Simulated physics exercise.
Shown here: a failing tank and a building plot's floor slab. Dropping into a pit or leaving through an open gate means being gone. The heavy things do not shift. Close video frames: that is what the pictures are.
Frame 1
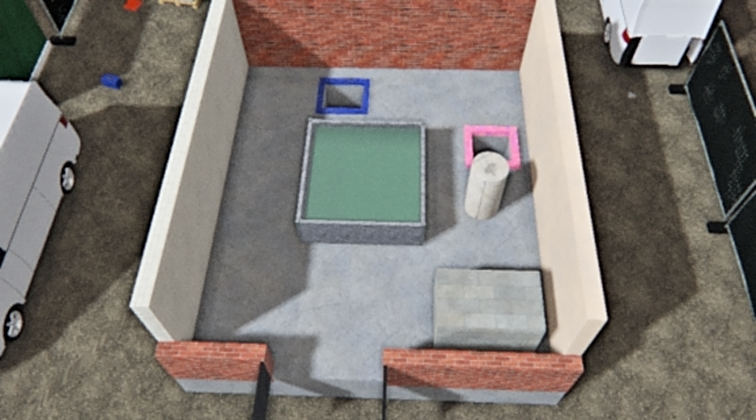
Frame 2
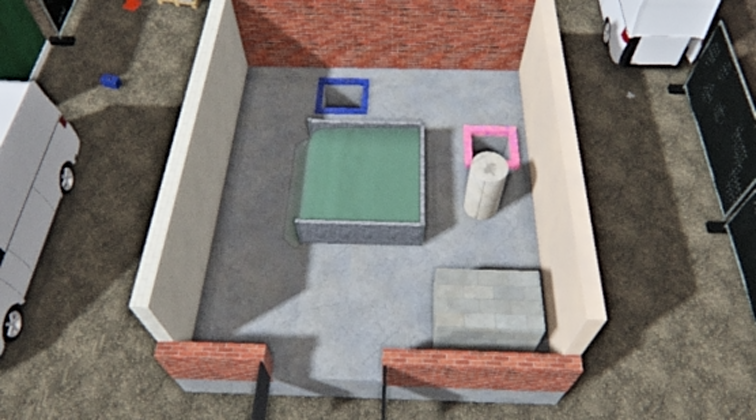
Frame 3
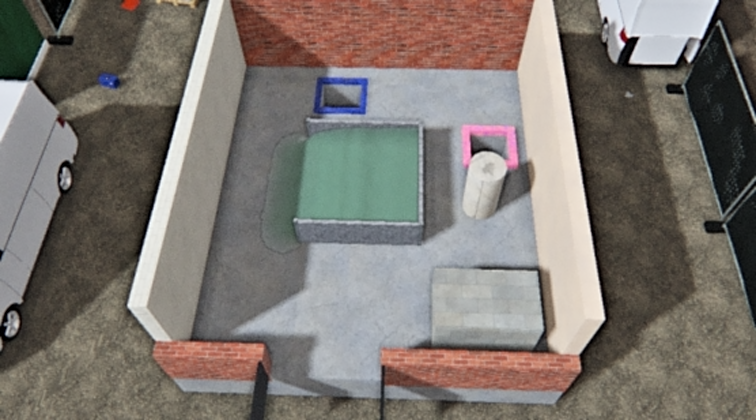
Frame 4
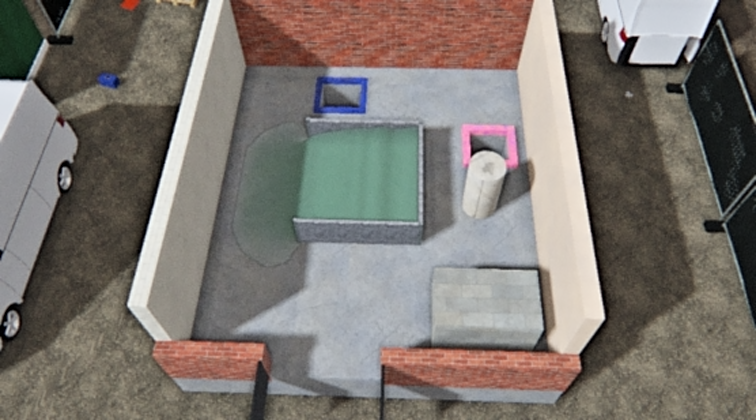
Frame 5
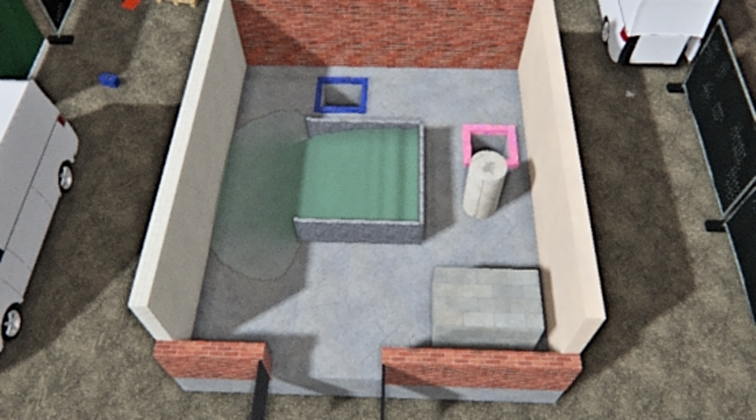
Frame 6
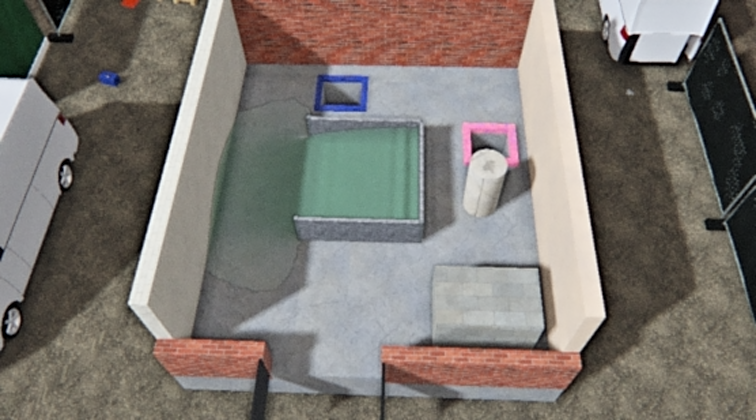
On a walled concrete floor, a tank of still green water lost its left side, and the water poured out leftward, fanning across the slab until it reached the pale left wall.
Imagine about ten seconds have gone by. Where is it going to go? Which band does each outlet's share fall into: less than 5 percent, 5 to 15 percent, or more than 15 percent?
Shares: The gate, 5 to 15 percent; the blue pit, 5 to 15 percent; the pink pit, less than 5 percent.
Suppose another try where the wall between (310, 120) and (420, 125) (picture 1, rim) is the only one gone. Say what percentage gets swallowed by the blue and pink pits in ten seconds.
Blue: 30 percent; pink: 4 percent.
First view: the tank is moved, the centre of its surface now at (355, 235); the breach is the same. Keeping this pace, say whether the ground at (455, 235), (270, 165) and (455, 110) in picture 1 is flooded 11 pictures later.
Okay, first one high and dry, second one got wet, last one high and dry.
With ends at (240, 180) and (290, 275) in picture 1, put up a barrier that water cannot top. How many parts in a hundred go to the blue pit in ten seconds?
The blue pit gets 20 per cent.
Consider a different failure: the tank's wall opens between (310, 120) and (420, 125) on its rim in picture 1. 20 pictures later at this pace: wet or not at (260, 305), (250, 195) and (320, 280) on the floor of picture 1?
One after the other: Clear, wet, free of water.
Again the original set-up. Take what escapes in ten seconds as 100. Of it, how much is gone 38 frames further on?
Around 75 %.
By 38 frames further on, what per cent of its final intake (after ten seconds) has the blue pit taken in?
Share at that point: Roughly 90 %.
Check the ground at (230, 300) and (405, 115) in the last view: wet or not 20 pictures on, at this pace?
First spot swamped; second spot spared.
A moment on, water covers 25 % of the floor; the gate 0 %, the blue pit 0 %, the pink pit 0 %.
Next, water covers 30 % of the floor; the gate 0 %, the blue pit 0 %, the pink pit 0 %.
Then, water covers 55 % of the floor; the gate 2 %, the blue pit 3 %, the pink pit 0 %.
Later, water covers 85 % of the floor; the gate 7 %, the blue pit 10 %, the pink pit 0 %.
In the end, water covers 95 % of the floor; the gate 12 %, the blue pit 11 %, the pink pit 0 %.
